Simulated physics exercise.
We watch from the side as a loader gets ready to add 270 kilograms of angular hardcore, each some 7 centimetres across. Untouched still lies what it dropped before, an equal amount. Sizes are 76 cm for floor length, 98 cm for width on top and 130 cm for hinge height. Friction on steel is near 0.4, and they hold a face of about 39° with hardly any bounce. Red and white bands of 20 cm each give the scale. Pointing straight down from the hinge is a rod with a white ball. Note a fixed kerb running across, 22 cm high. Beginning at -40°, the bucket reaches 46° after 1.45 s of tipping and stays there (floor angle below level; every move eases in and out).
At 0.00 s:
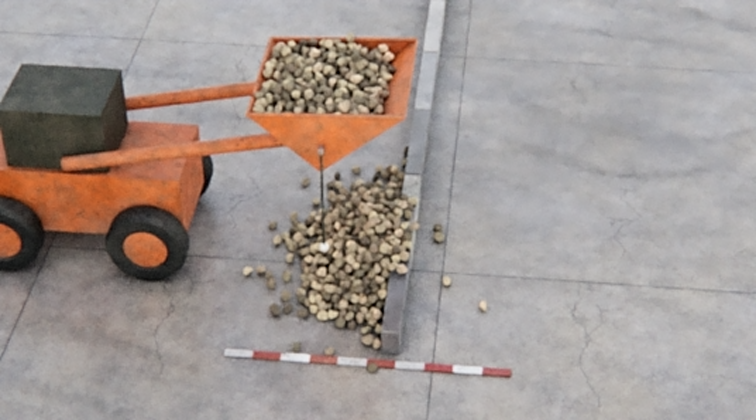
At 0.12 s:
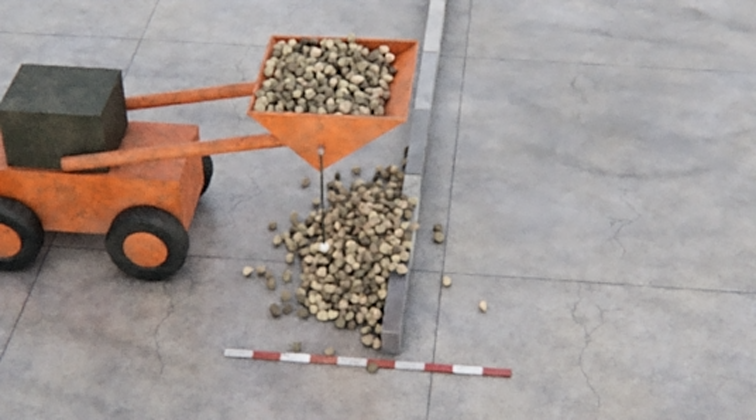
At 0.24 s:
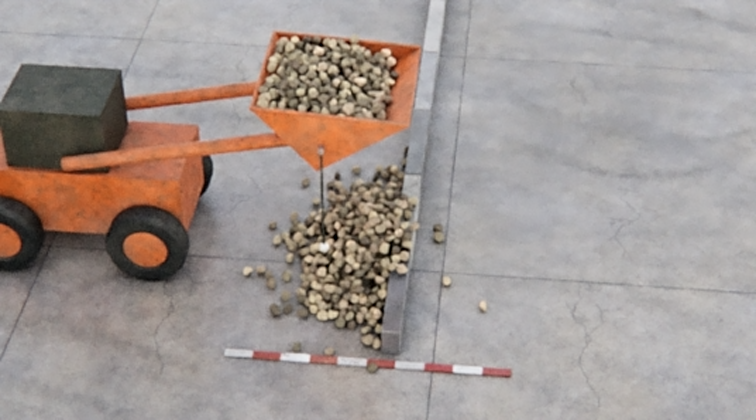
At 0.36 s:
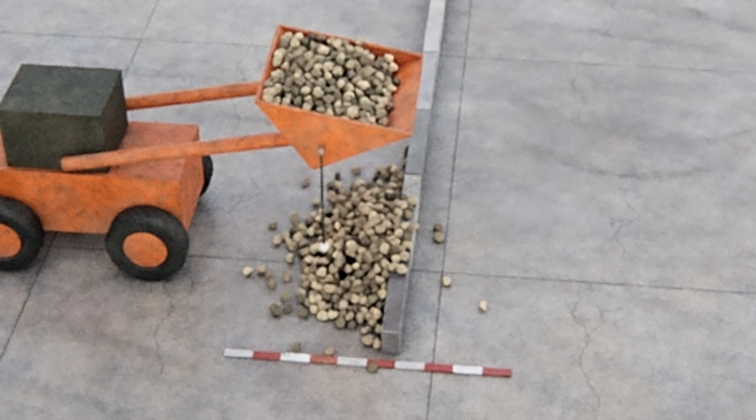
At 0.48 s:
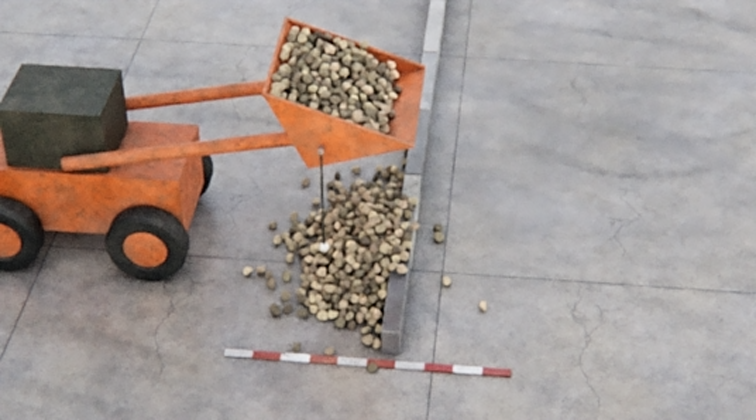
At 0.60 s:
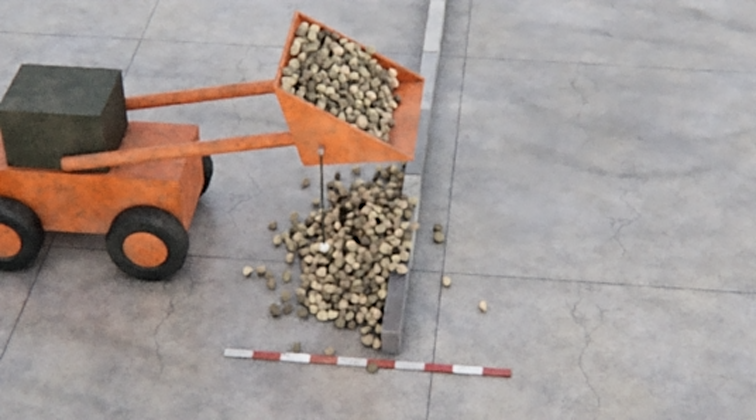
An orange bucket full of stones, held out on a wheeled loader's arms above a stone pile beside a low kerb, tilted steadily, its left side rising and its right side dipping.
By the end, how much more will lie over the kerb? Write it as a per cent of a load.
About 91 per cent.
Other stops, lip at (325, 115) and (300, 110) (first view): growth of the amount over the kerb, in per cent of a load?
About 5 per cent for the first, 0 per cent for the second.
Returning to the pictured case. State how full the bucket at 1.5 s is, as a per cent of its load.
Close to 30 in a hundred.
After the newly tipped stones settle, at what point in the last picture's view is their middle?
Roughly pixel (453, 248) in the last view.
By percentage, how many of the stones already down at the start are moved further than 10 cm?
Near 0 per cent, I reckon.
After 1.1 s the floor is at 33°; in per cent of one load, 98 in the bucket, 102 on this side of the kerb, 1 over the kerb; the foremost stones are at (434, 224).
After 1.5 s the floor is at 46°; in per cent of one load, 28 in the bucket, 129 on this side of the kerb, 43 over the kerb; the foremost stones are at (475, 255).
After 1.9 s the floor is at 46°; in per cent of one load, 0 in the bucket, 118 on this side of the kerb, 82 over the kerb; the foremost stones are at (541, 266).
After 4.4 s the floor is at 46°; in per cent of one load, 0 in the bucket, 108 on this side of the kerb, 92 over the kerb; the foremost stones are at (575, 253). Net gain over the kerb, 91.
